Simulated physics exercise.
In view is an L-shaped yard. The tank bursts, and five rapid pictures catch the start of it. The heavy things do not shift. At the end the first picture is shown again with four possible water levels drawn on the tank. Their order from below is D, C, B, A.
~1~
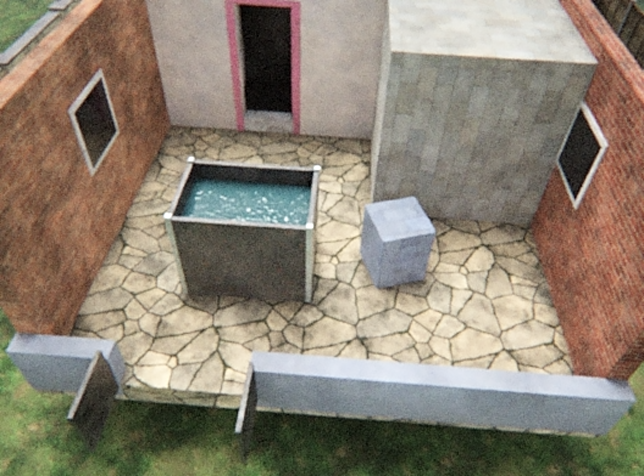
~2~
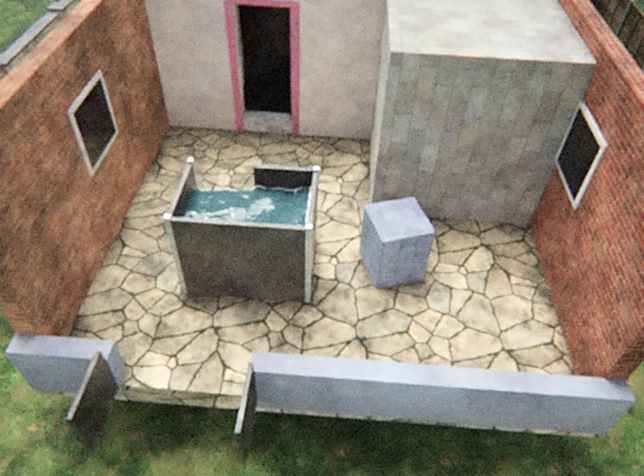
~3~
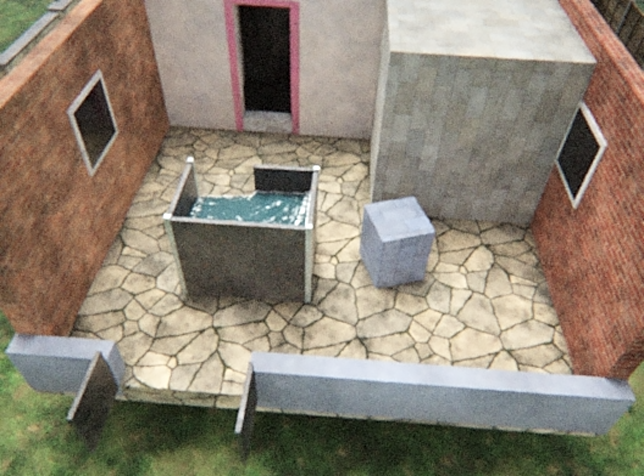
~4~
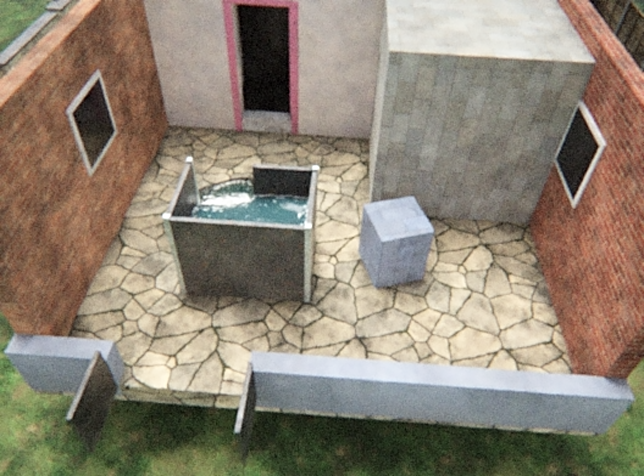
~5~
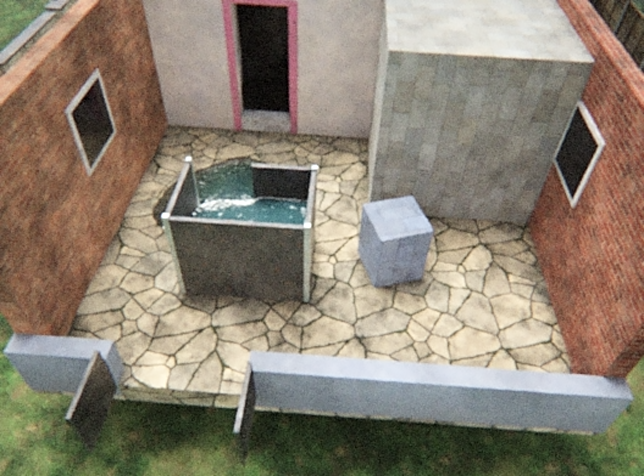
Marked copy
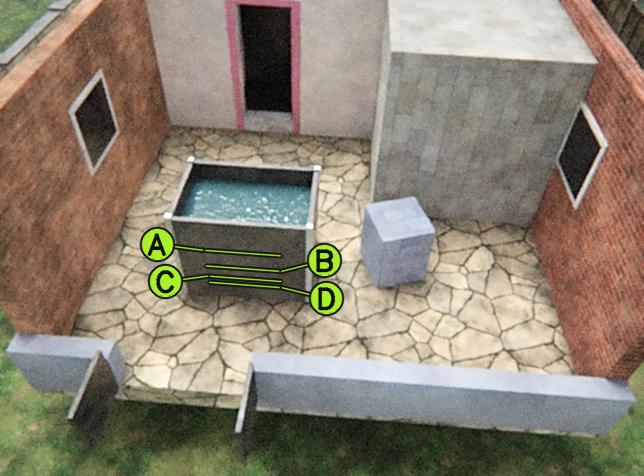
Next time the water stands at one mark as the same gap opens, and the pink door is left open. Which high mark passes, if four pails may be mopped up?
The limit is A.
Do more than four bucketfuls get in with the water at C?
No, that is safe.
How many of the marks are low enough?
All four.
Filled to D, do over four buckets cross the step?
No.
On the marked copy, A at (241, 253); B at (243, 268); C at (244, 278); D at (245, 284); from the bottom up D, C, B, A.
For mark A, a bucket or two gets in.
For mark B, nothing gets over.
For mark C, nothing gets over.
For mark D, nothing gets over.
